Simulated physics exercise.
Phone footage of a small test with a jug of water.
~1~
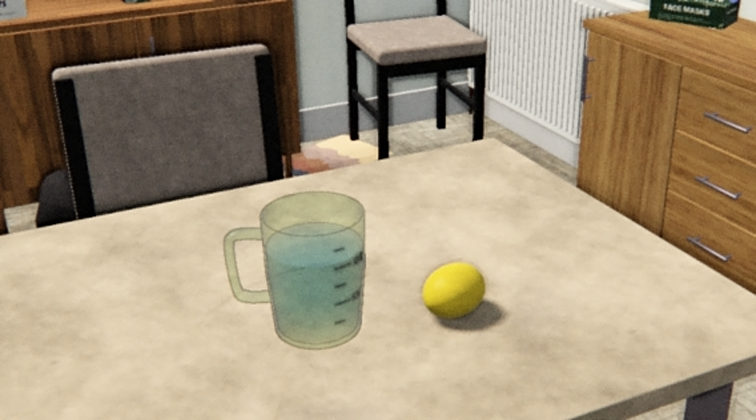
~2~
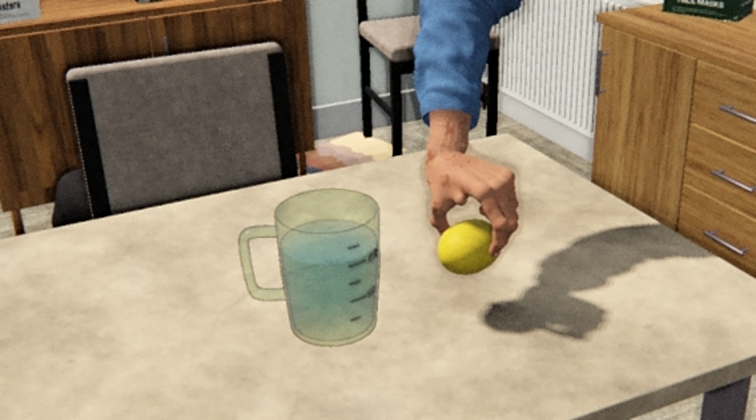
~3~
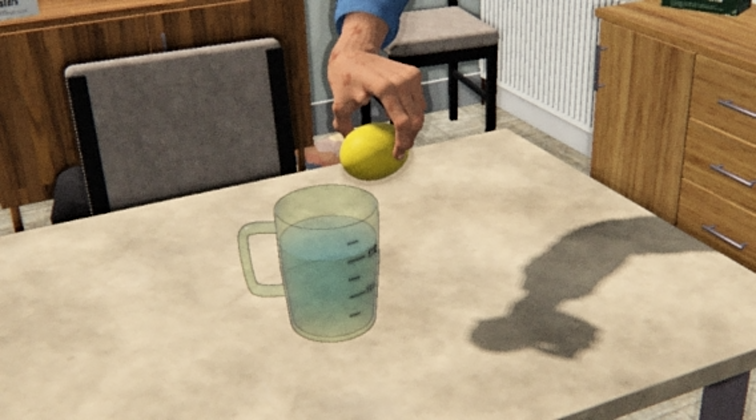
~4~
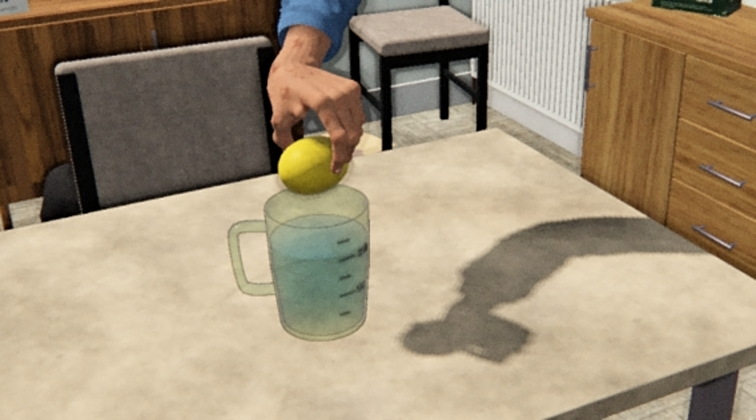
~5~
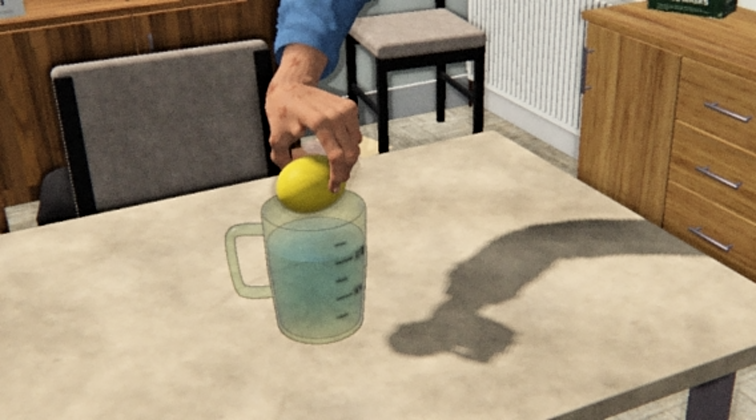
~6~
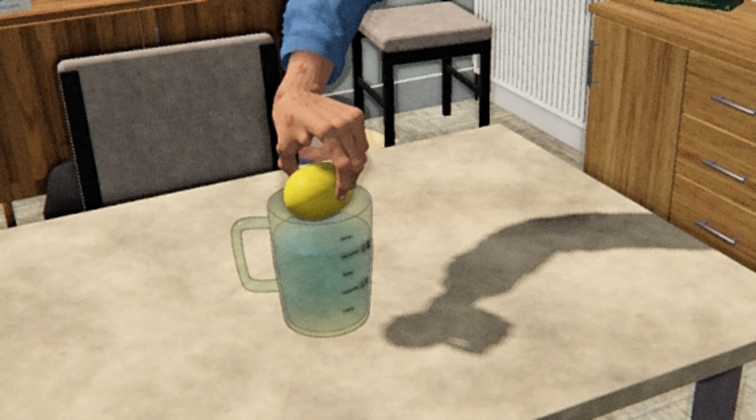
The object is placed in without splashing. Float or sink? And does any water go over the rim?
Once released it stays up top; meanwhile the jug keeps every drop.
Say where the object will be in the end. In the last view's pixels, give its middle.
Its centre ends up around (322, 235) in the last picture.
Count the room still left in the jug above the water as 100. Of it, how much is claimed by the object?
Roughly 40 in a hundred.
Soon after, the lemon enters the water; the jug is about three quarters full.
Later, the lemon comes up again; the jug is about three quarters full.
In the end, the lemon floats; the jug is about three quarters full; nothing is spilt.
